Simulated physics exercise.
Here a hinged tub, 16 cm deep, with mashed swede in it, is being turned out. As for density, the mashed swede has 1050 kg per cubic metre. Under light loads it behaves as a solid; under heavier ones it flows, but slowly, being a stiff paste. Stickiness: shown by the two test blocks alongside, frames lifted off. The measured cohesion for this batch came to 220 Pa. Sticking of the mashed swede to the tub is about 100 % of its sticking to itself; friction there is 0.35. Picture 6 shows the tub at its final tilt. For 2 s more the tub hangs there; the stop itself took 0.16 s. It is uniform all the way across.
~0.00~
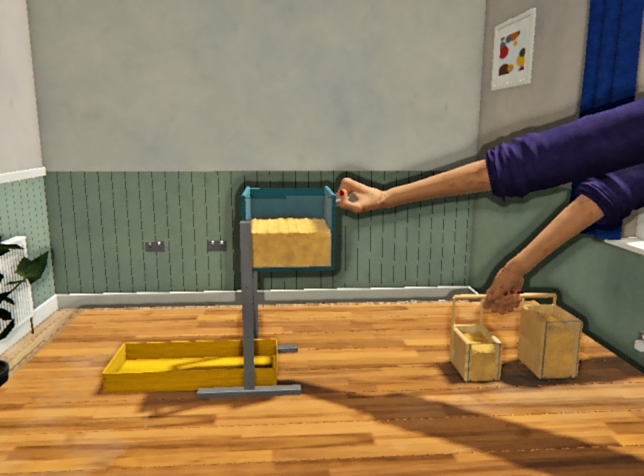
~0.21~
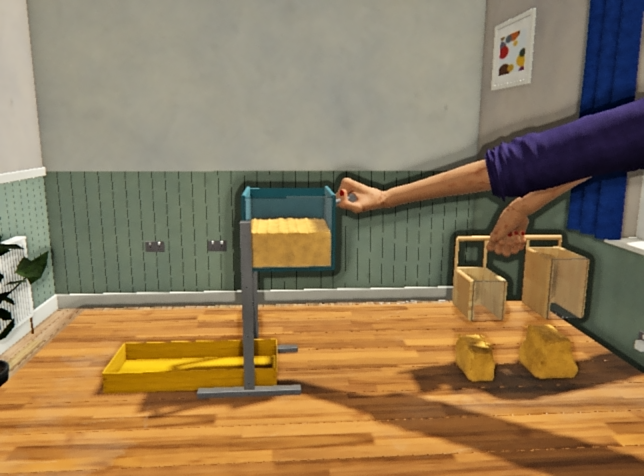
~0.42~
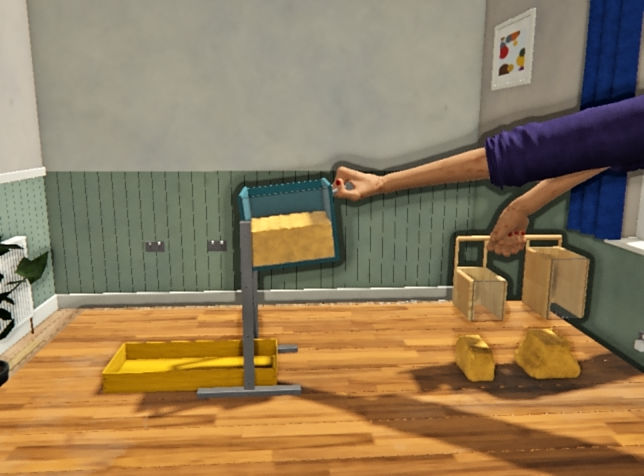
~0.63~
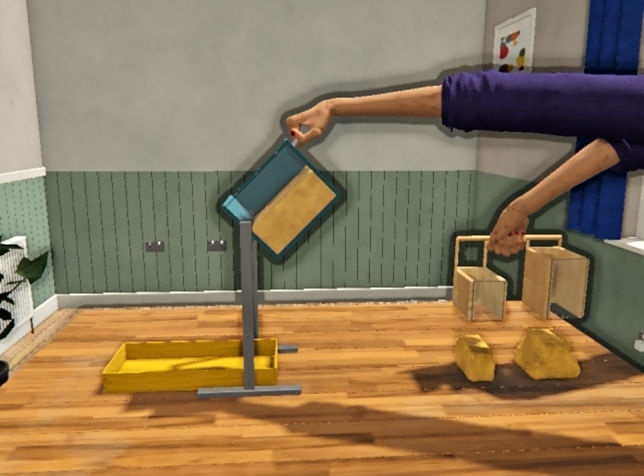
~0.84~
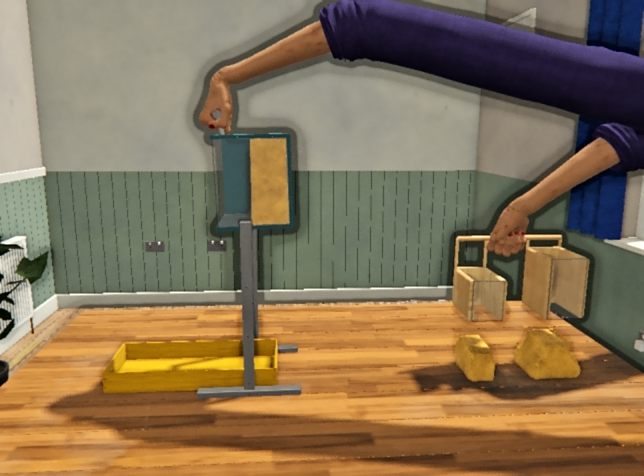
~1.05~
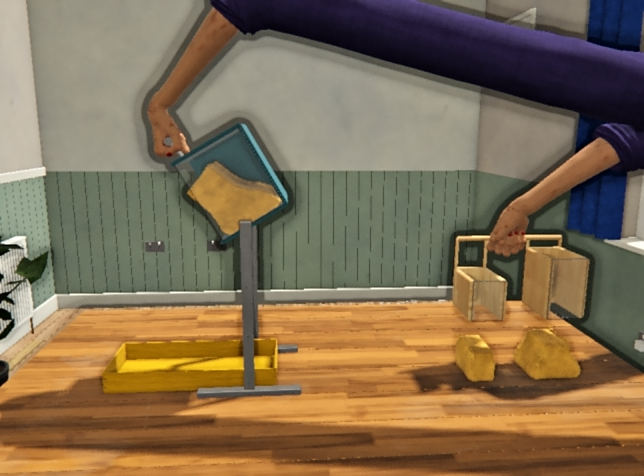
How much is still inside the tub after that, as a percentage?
Close to 0 % is still inside the tub.
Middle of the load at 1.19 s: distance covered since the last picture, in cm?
Close to 14 centimetres.
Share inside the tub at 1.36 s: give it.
Near 0 %.
After 1.19 s, the tub is at 120 degrees and holds 32 %.
After 1.36 s, the tub is at 120 degrees and holds 0 %.
After 1.53 s, the tub is at 120 degrees and holds 0 %.
After 1.70 s, the tub is at 120 degrees and holds 0 %.
After 3.05 s, the tub is at 120 degrees and holds 0 %.
